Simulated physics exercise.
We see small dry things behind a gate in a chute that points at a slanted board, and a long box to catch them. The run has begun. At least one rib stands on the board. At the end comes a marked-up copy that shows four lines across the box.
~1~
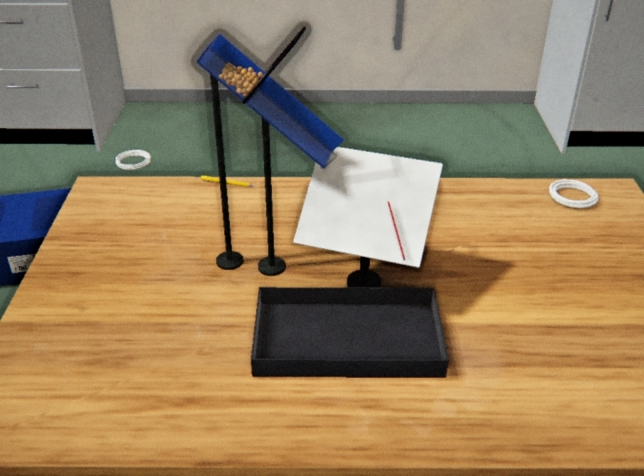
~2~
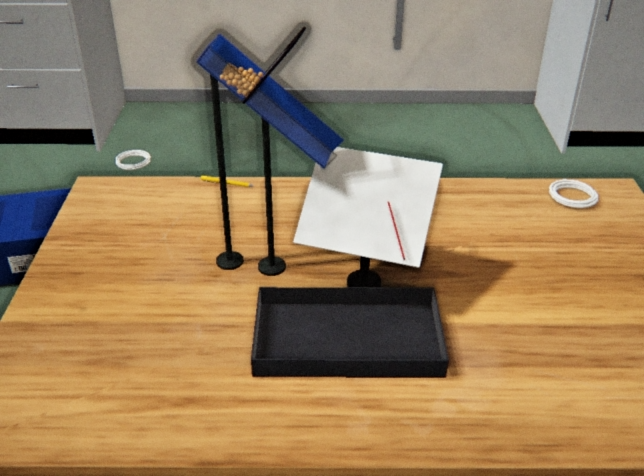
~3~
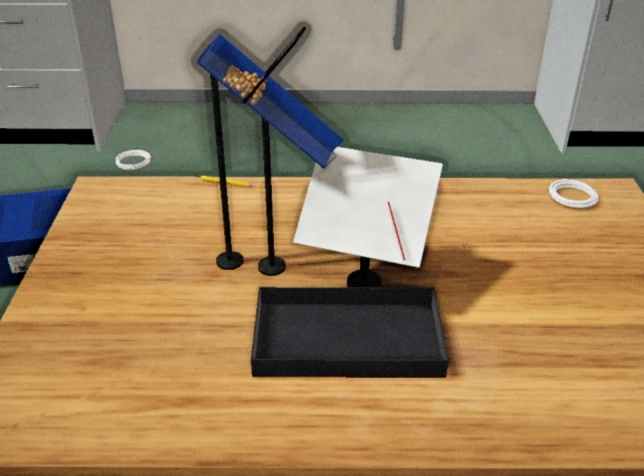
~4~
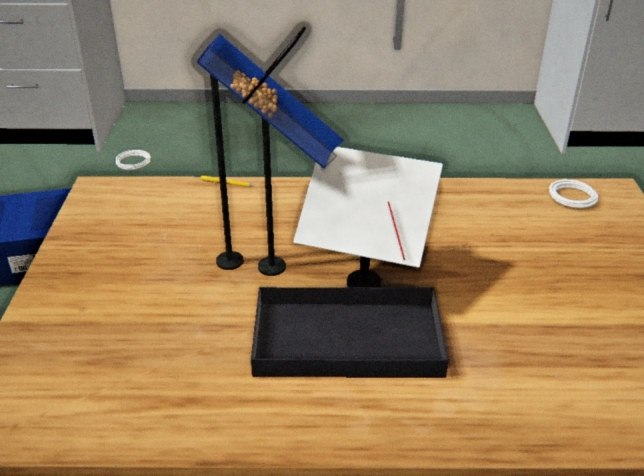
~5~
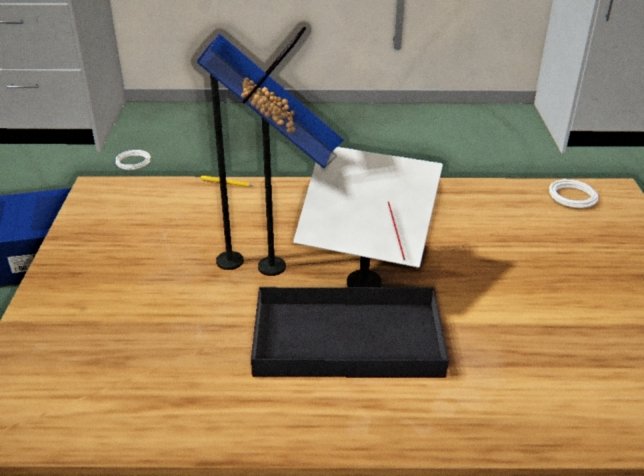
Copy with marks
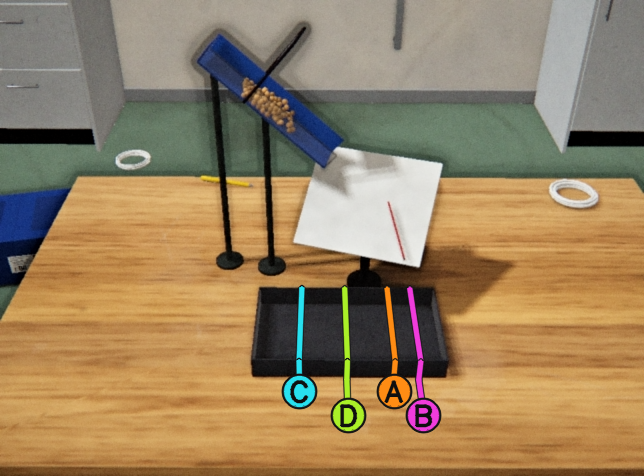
Small round wooden beads sit bunched near the top of a tilted blue chute, above a slanted white board with a thin red rib and an empty black box on a wooden table. They begin sliding down to the right, slowly at first, then spread out partway along the chute.
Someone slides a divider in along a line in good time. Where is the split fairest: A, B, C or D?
Line A.
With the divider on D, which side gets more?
Right.
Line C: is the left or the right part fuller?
The right side.
On the marked copy, line A crosses the front rim at (395, 360); line B crosses the front rim at (420, 360); line C crosses the front rim at (299, 360); line D crosses the front rim at (347, 360).
Choosing A, of what is caught, roughly a third on the left of the divider, roughly two thirds on the right.
Choosing B, of what is caught, almost all on the left of the divider, just a few on the right.
Choosing C, of what is caught, just a few on the left of the divider, almost all on the right.
Choosing D, of what is caught, about a tenth on the left of the divider, the larger part on the right.
